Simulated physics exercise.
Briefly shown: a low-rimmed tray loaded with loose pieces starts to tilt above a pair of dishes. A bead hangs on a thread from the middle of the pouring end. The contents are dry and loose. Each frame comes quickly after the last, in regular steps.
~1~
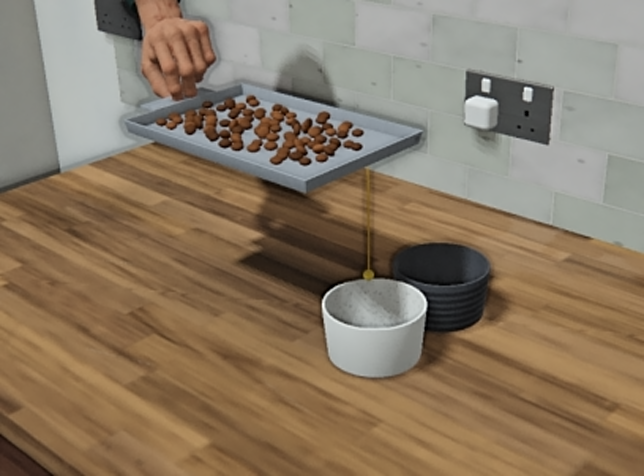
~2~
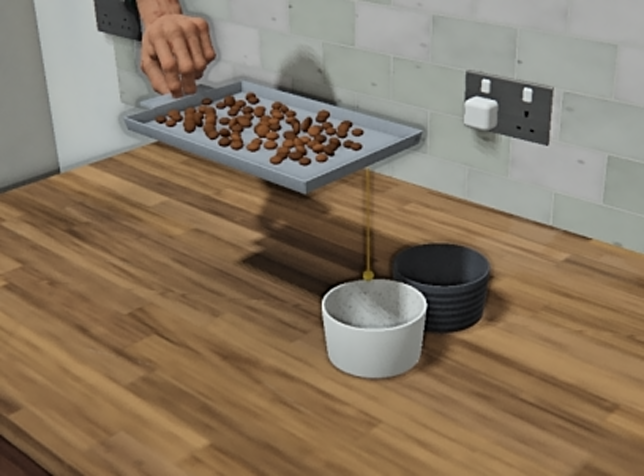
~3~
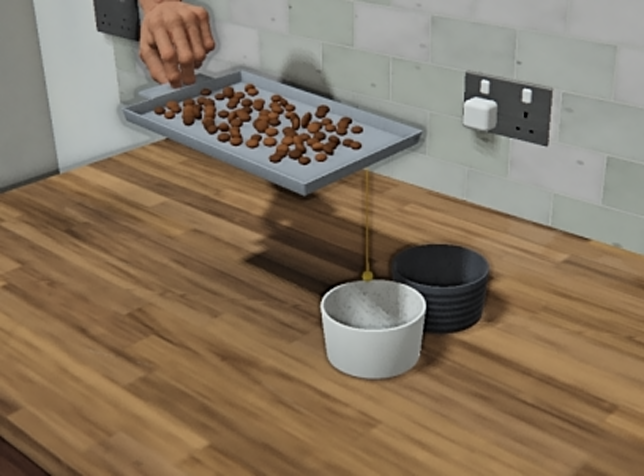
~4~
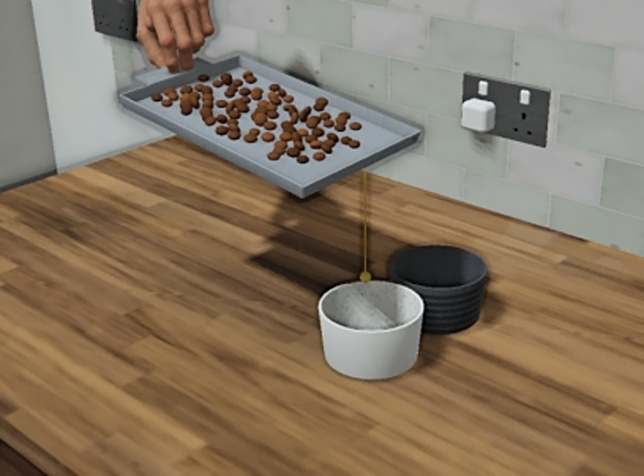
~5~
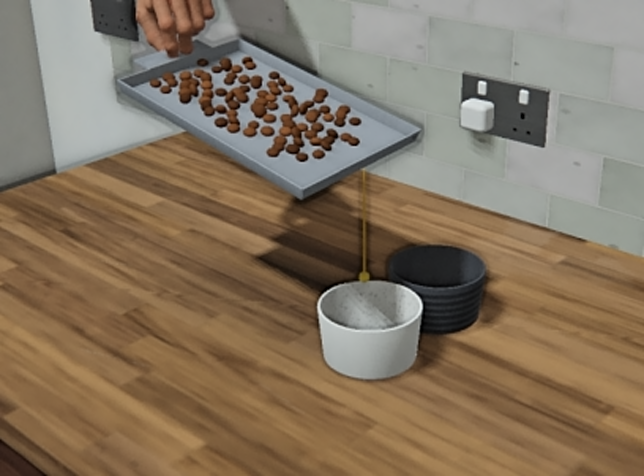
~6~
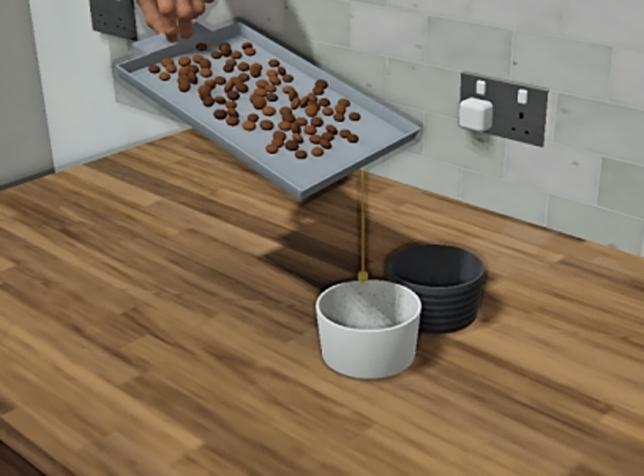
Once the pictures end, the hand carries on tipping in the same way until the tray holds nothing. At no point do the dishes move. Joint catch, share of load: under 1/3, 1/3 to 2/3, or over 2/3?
1/3 to 2/3.
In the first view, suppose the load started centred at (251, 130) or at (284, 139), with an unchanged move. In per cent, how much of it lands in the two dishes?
In order, about 40 and 40 in a hundred.
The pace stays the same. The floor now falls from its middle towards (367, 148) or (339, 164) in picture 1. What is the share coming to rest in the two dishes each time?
Near 80 % and 50 %.
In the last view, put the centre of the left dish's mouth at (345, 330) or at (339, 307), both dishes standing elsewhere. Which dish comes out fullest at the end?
Placement one gives the one at left, placement two gives the one at left.
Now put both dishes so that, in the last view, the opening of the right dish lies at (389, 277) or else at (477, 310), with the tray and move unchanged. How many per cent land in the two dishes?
Close to 60 in a hundred, then close to 10 in a hundred.
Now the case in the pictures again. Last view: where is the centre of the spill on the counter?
It's centred close to pixel (324, 406).
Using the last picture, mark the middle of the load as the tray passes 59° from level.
I'd put the middle close to (327, 159).
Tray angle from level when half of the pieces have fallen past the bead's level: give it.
Roughly 85 degrees at that moment.
Soon, tray tipped steeply; nearly all on the tray; a small part in the air.
A while on, tray tipped right over; about a quarter on the tray; about a third in the left dish; about a third outside both; about a quarter in the air.
Towards the end, tray tipped past a quarter turn; about half in the left dish; about half outside both.
Finally, tray tipped past a quarter turn; about half in the left dish; none in the right dish; about half outside both.
